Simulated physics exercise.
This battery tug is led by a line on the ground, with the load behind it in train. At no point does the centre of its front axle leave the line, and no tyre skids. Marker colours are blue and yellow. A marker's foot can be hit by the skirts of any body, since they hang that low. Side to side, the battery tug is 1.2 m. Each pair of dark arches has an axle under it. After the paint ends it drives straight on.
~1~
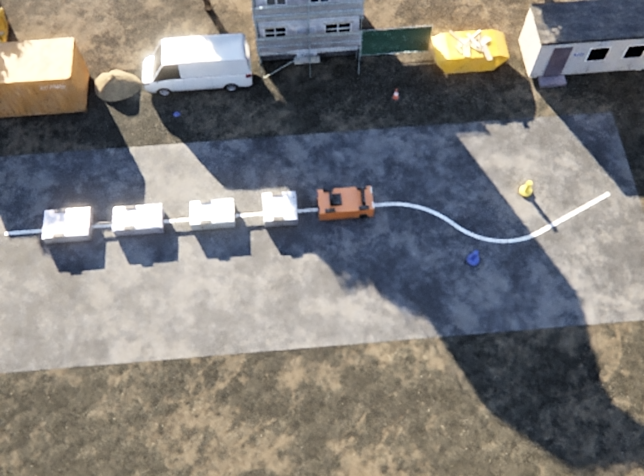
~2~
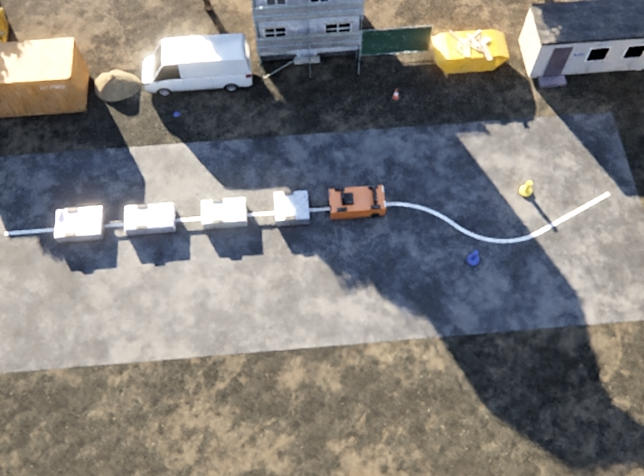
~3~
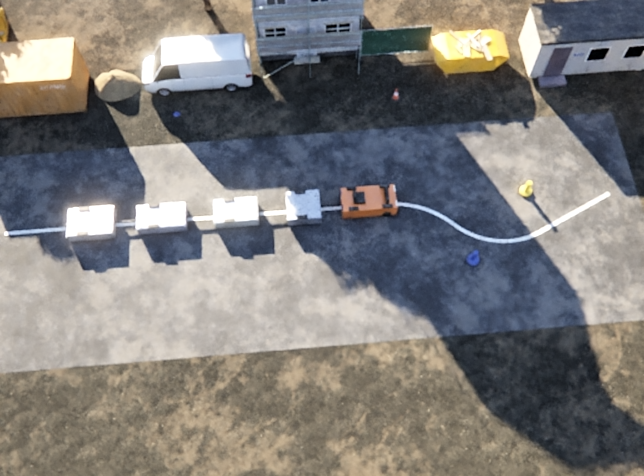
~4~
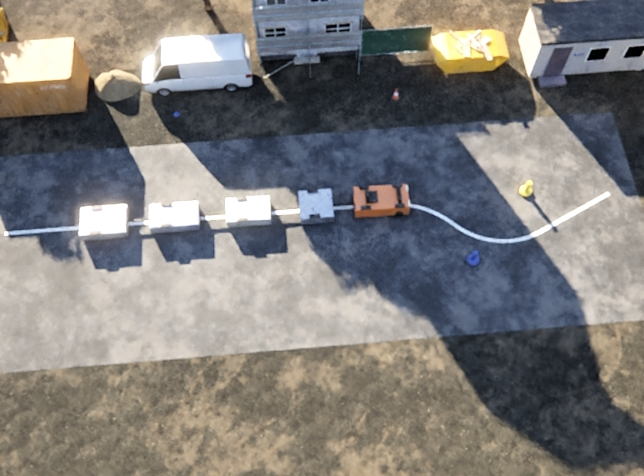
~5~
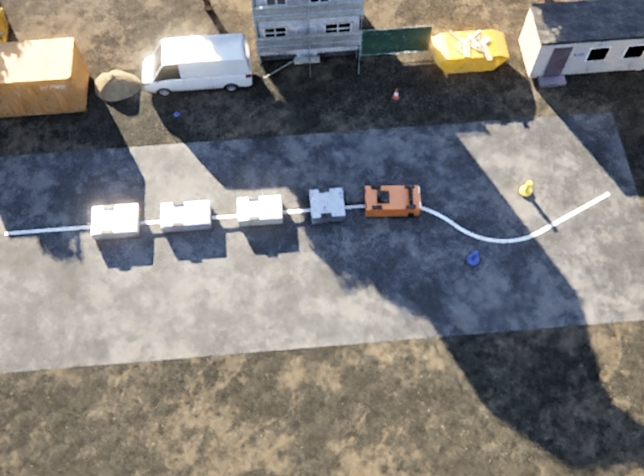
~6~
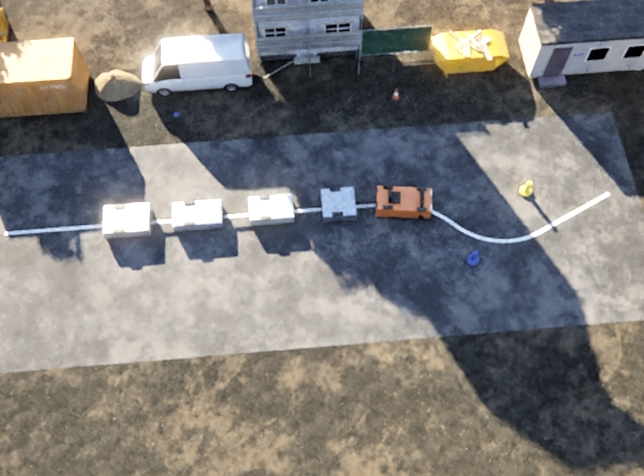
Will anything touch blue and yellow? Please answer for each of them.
The blue one stays untouched; the yellow one escapes.
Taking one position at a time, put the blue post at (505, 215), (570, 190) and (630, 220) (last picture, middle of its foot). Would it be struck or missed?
Try 1 touched, try 2 touched, try 3 untouched.
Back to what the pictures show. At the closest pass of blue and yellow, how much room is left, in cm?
Blue keeps 25 to spare, while yellow keeps 15.
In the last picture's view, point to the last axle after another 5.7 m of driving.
About (240, 209).
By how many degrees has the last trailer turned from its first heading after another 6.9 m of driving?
Measured against where it started, the last trailer sits at some 0°.
With 2.8 m more driven, the last axle is at (180, 214) of the last picture, 5 cm off the line; blue has been passed with 25 cm to spare.
With 6.2 m more driven, the last axle is at (250, 208) of the last picture, 5 cm off the line.
With 19.7 m more driven, the last axle is at (541, 206) of the last picture, 85 cm off the line; yellow has been passed with 15 cm to spare.
With 24.8 m more driven, the last axle is at (637, 169) of the last picture, 20 cm off the line; 0 of 2 struck in all.
